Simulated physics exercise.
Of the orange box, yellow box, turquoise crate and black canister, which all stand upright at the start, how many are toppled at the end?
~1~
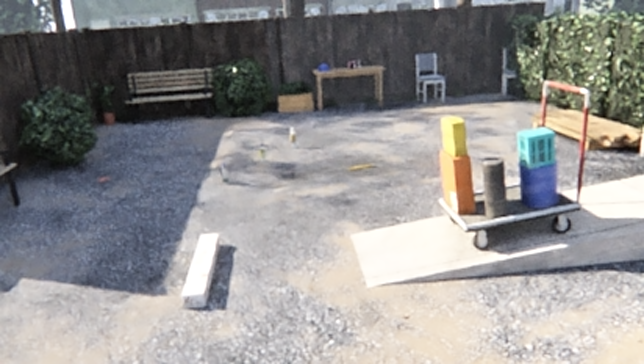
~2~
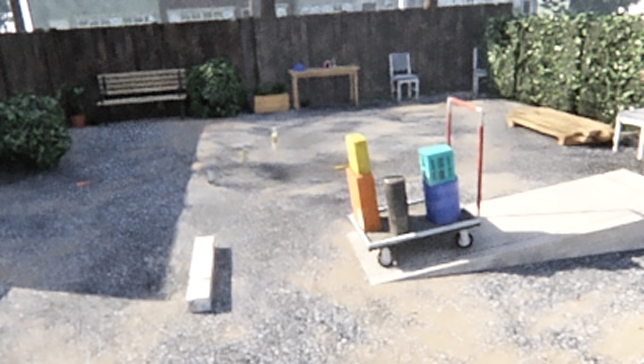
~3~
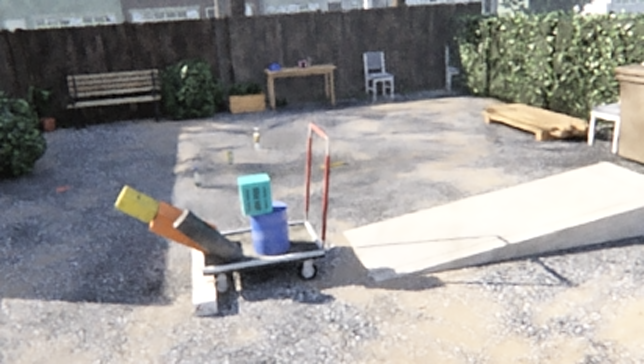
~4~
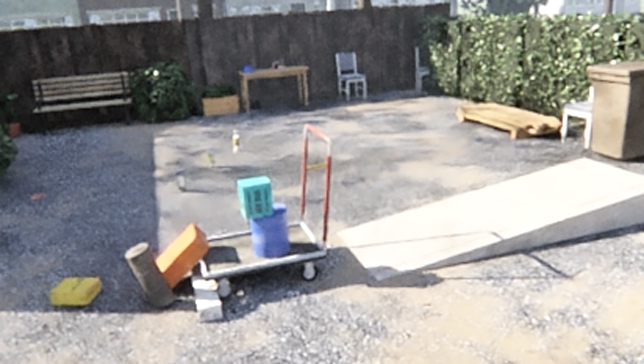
Three of them are toppled at the end, namely the orange box, the yellow box and the black canister.
